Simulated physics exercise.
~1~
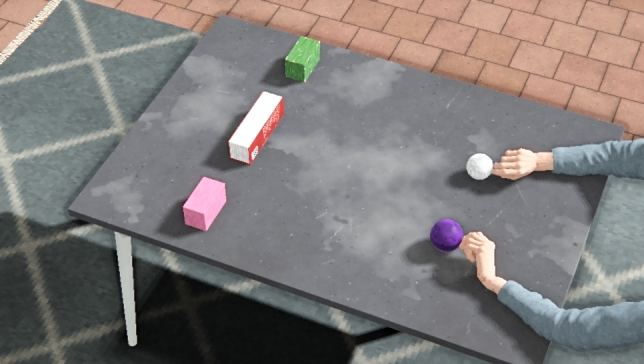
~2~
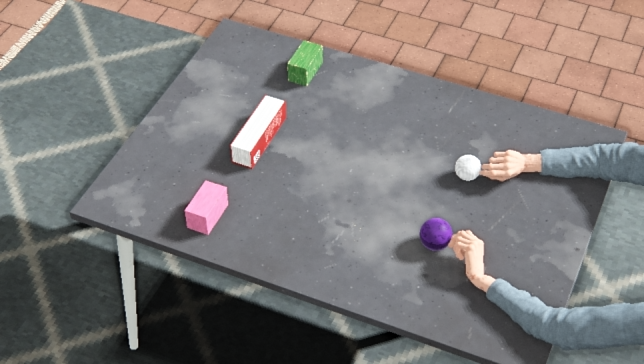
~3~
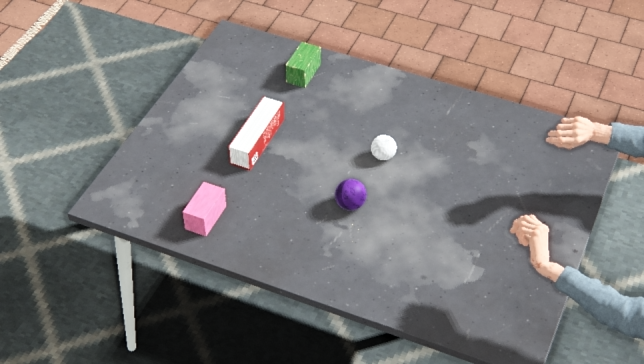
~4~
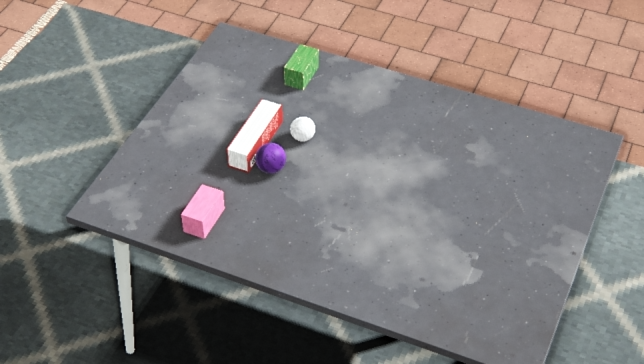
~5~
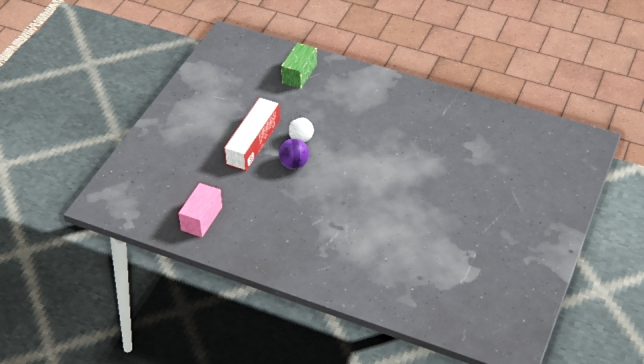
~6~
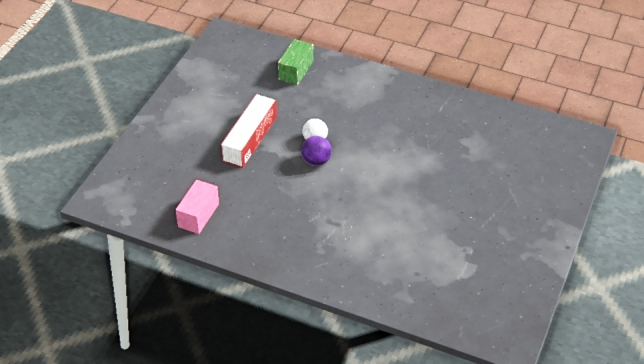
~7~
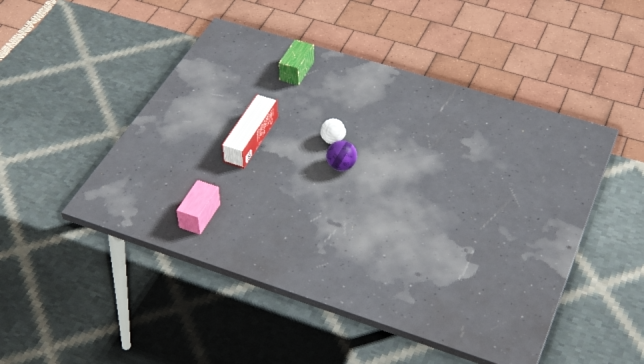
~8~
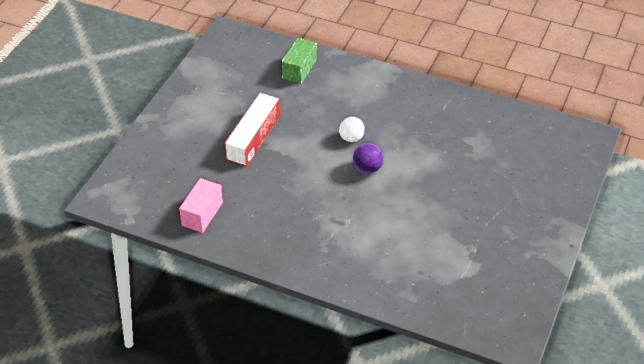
A purple ball and a small white onion, each guided by a hand at the right, start across a dark grey table seen from above at an angle, with patterned rug and brick paving around it. Toward the left stand a green block, a red and white book and a pink block, with gaps between them. The hands release both and draw back as the two roll left. Neither passes through a gap; the purple ball meets the book, and the onion also turns back beside it. Both roll back to the right, close together, and end near the table's middle, short of the blocks.
